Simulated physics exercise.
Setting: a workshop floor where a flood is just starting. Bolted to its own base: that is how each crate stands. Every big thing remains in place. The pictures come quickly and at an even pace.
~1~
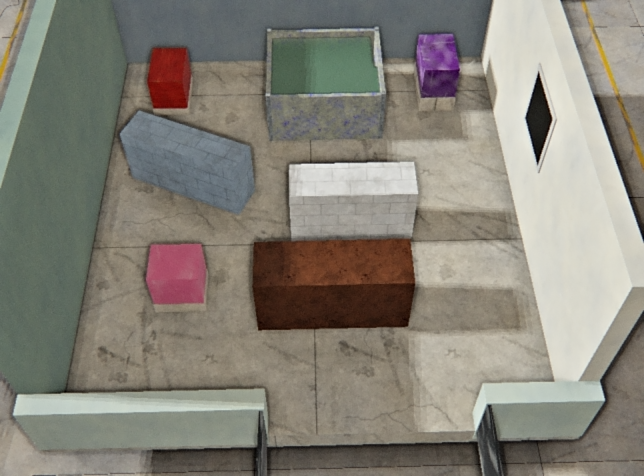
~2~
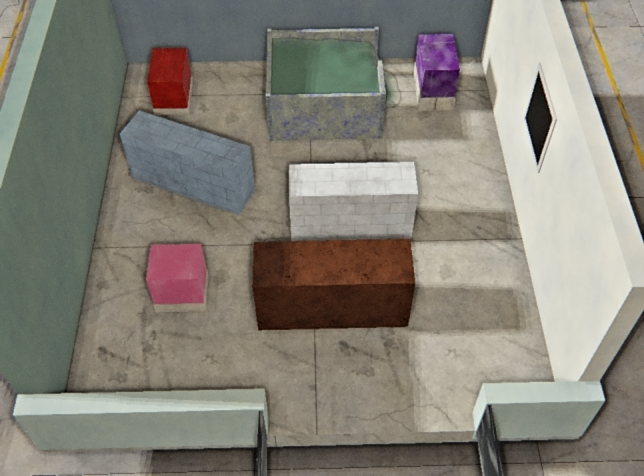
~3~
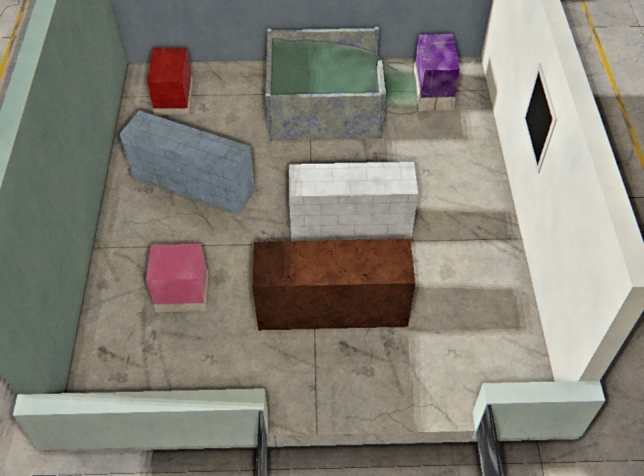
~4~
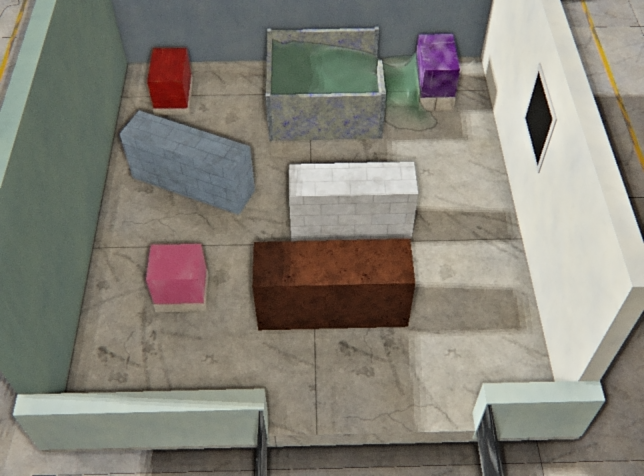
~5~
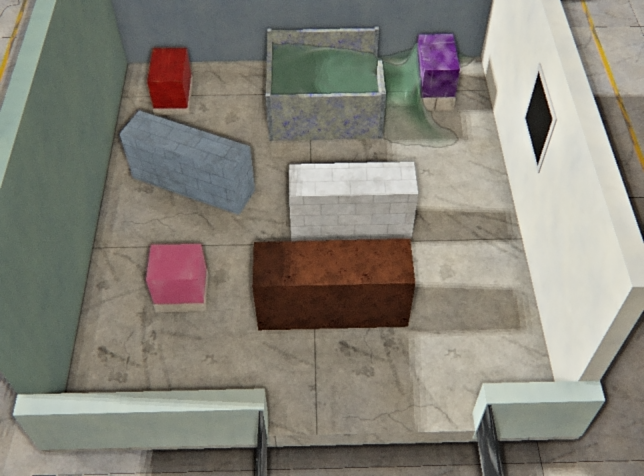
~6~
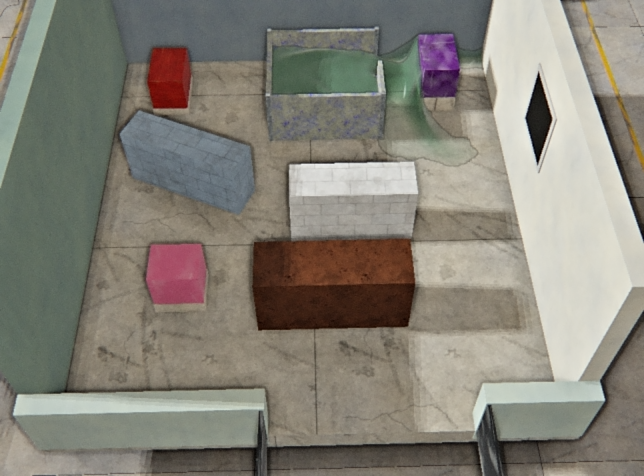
Workshop floor with colored crates and blocks, green water pouring from an open tank's right side and spreading around a purple crate.
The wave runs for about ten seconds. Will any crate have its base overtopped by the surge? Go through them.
Result: The red crate remains clear of the water all along, the pink crate remains clear of the water all along, the purple crate doesn't remain clear of the water all along.
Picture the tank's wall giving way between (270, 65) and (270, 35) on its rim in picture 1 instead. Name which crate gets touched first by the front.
It's the red one.
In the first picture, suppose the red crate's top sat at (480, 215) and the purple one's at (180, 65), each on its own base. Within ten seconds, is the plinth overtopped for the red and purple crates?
Note: Red crate flooded, purple crate untouched.
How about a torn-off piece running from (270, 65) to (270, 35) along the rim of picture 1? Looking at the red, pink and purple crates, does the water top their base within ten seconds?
Red crate is reached; pink crate is not reached; purple crate is not reached.
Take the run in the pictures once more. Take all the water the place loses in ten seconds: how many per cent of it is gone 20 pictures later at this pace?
Close to 0 per cent.
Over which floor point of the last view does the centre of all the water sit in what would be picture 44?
Near (354, 176).
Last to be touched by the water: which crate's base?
Go for the pink one.
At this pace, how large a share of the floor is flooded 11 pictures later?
My best guess is some 35 %.
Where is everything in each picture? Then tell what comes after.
The first frame shows still water in the open tank at (324, 66).
In the second frame, water pours out at (375, 73) and has run to a hidden place.
In the third frame, the front is at a hidden place, out from the gap at (374, 76).
In the fourth frame, water pours out at (374, 77) and has run to a hidden place.
In the fifth frame, the front is at (467, 58), out from the gap at (374, 77).
In the sixth frame, the front is at (481, 58), out from the gap at (374, 76).
A moment on, water covers 20 % of the floor; the red crate not reached, the pink crate not reached, the purple crate water round its plinth.
Next, water covers 35 % of the floor; the red crate water round its plinth, the pink crate not reached, the purple crate water round its plinth.
Then, water covers 55 % of the floor; the red crate water round its plinth, the pink crate water round its plinth, the purple crate water round its plinth.
Later, water covers 75 % of the floor; the red crate water round its plinth, the pink crate water round its plinth, the purple crate water round its plinth.
In the end, water covers 100 % of the floor; the red crate stayed above the water, the pink crate stayed above the water, the purple crate was topped.
